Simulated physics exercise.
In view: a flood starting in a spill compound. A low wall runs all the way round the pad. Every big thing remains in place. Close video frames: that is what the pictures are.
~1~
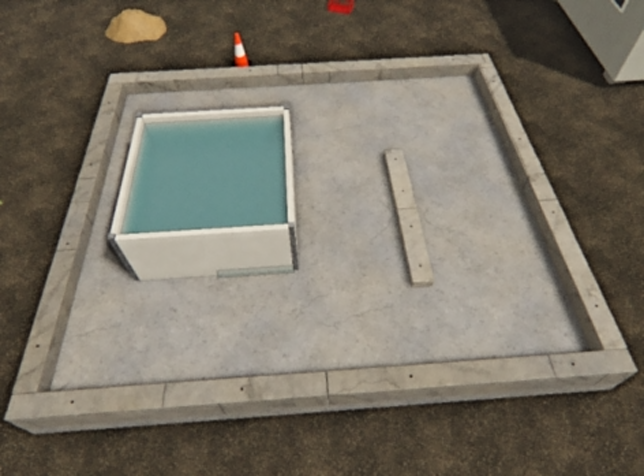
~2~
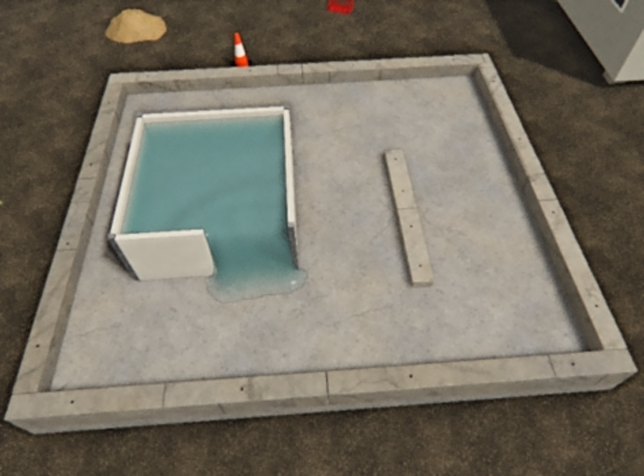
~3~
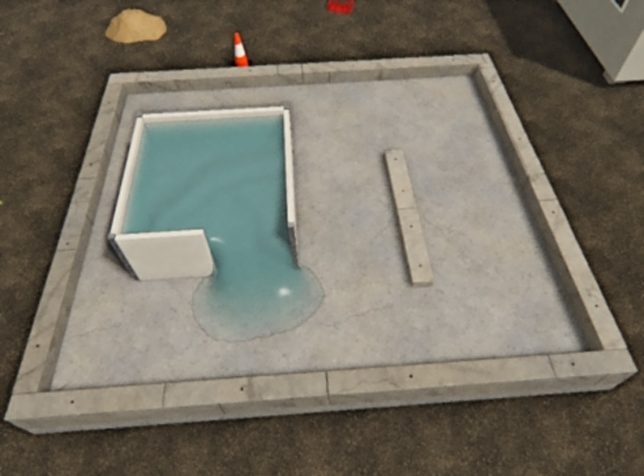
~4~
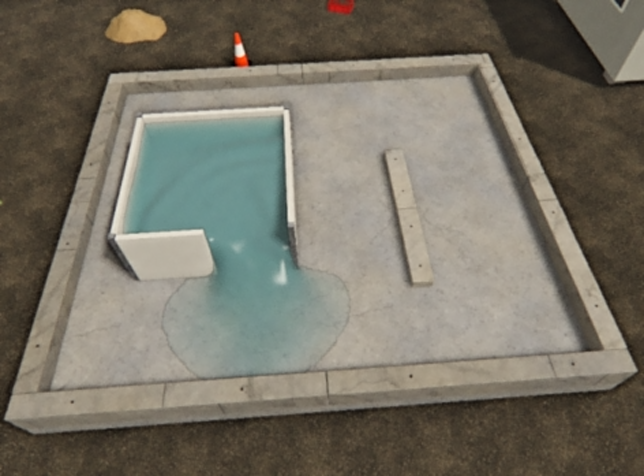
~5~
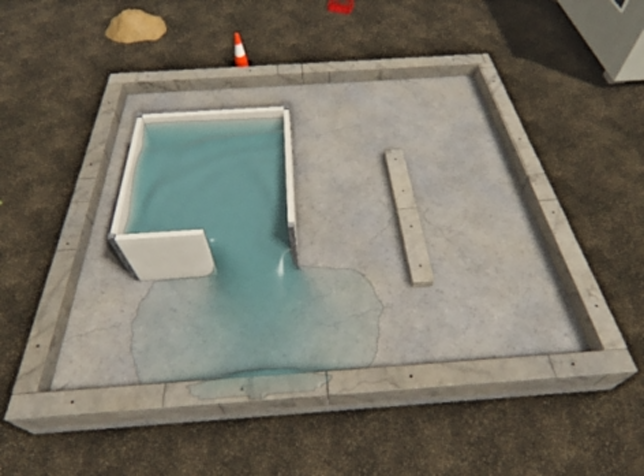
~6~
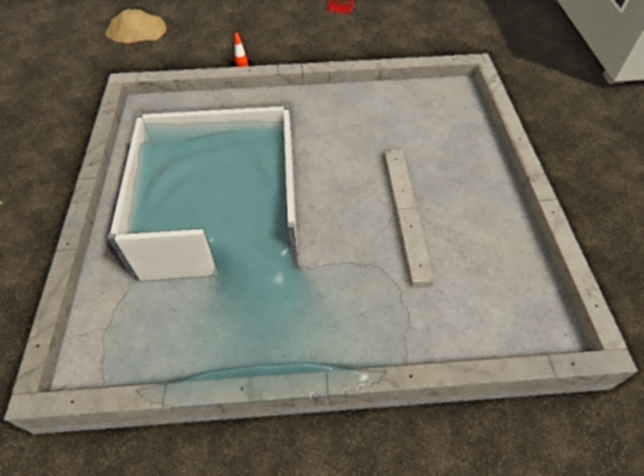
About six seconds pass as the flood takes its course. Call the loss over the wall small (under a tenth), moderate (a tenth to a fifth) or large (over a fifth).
Moderate.
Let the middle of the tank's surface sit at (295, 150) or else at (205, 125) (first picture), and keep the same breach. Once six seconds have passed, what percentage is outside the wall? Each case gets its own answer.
First case around 10 percent, second around 8 percent.
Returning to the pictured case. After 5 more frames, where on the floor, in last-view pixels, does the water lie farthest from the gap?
Estimated pixel: (581, 358).
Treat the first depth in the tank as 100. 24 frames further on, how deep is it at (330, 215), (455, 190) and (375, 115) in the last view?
Roughly 0 per cent, 6 per cent and 2 per cent.
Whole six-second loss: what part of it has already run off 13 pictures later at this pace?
Around 75 % of the total, roughly.
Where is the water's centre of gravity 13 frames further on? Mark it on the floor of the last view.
Somewhere near (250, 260).
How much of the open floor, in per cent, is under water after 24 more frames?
Share estimate: About 70 per cent.
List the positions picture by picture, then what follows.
The first frame shows the tank at (210, 171) is whole and still.
In the second frame, water pours out at (252, 254) and has run to (298, 282).
In the third frame, the front is at (217, 331), out from the gap at (253, 257).
In the fourth frame, water pours out at (253, 258) and has run to a hidden place.
In the fifth frame, the front is at a hidden place, out from the gap at (253, 258).
In the sixth frame, the front is at a hidden place, out from the gap at (253, 257).
A moment on, water covers 20 % of the floor; the low wall has let 0 % over.
Next, water covers 25 % of the floor; the low wall has let 2 % over.
Then, water covers 35 % of the floor; the low wall has let 10 % over.
Later, water covers 55 % of the floor; the low wall has let 13 % over.
In the end, water covers 75 % of the floor; the low wall has let 13 % over.
